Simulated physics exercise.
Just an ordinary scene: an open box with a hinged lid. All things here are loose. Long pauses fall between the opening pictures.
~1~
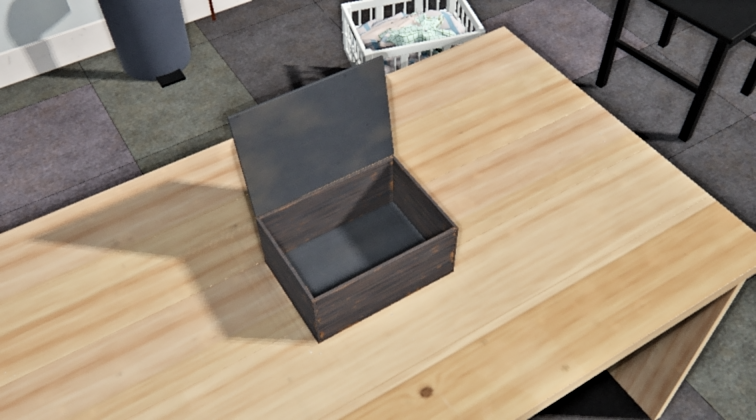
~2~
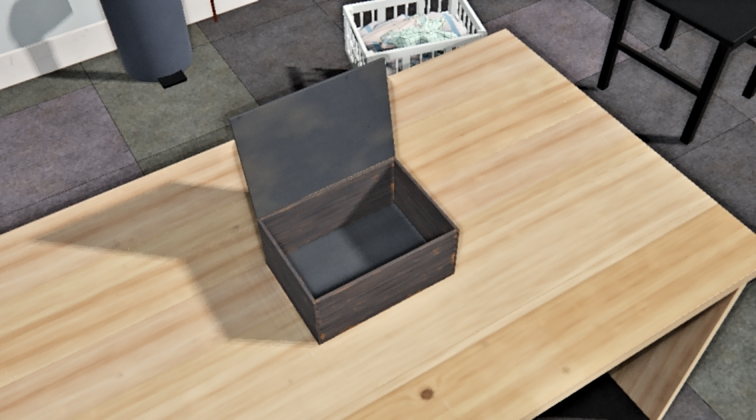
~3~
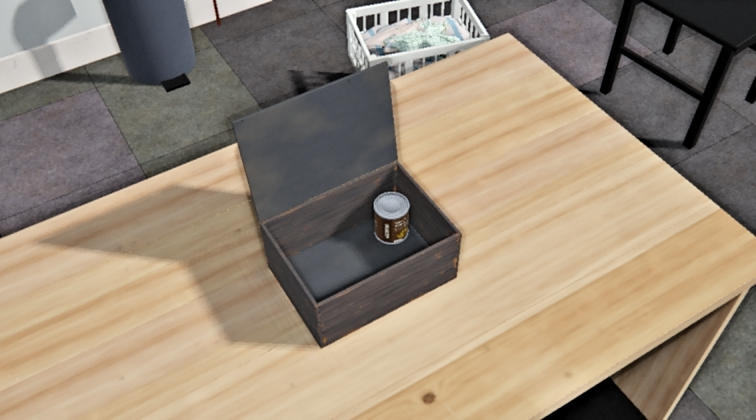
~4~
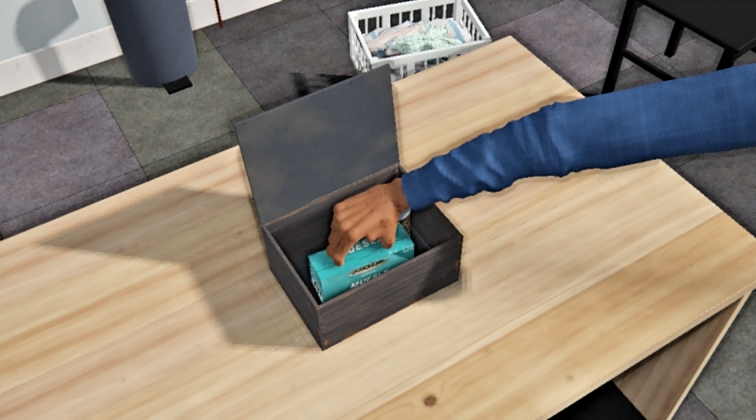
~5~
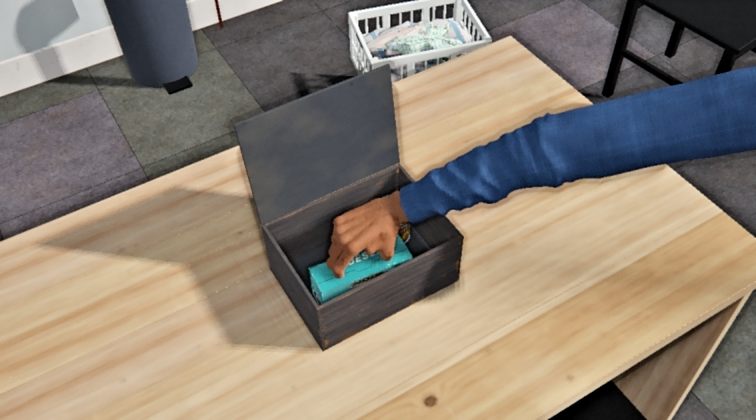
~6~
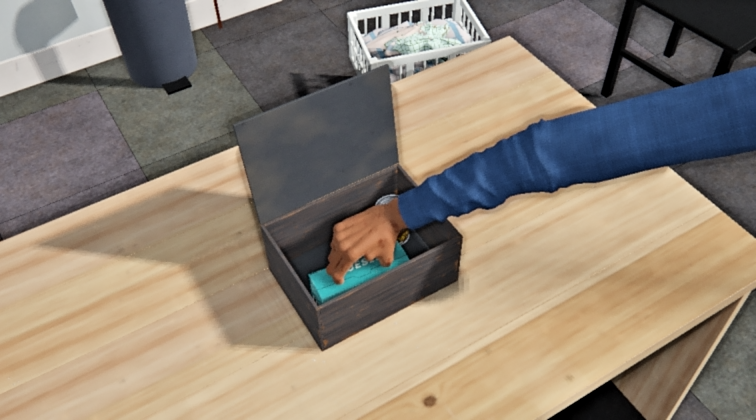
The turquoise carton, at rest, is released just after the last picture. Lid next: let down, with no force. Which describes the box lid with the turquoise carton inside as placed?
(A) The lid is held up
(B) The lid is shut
Answer: B.
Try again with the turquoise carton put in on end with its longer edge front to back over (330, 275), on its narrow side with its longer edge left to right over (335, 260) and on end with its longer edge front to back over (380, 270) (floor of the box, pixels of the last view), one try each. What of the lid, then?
In the first case it will not close; in the second case it sits on the rim; in the third case it stays ajar.
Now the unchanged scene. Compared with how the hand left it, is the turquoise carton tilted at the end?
Once everything settles, it keeps its original angle.
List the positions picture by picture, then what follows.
In the first frame, the last thing is not in view yet.
In the second frame, the last thing is not in view yet.
In the third frame, the last thing is not in view yet; brown tin (391, 219).
The fourth frame shows coming down; turquoise carton (363, 263).
The fifth frame shows coming down; turquoise carton (362, 275).
The sixth frame shows in place under the hand.
Then, 1.40 s past the last view, lid 72° above the rim.
Then, 1.90 s past the last view, lid 29° above the rim.
Finally, lid shut; both still in place. Final places as the last picture's camera would see them, turquoise carton near (361, 281).
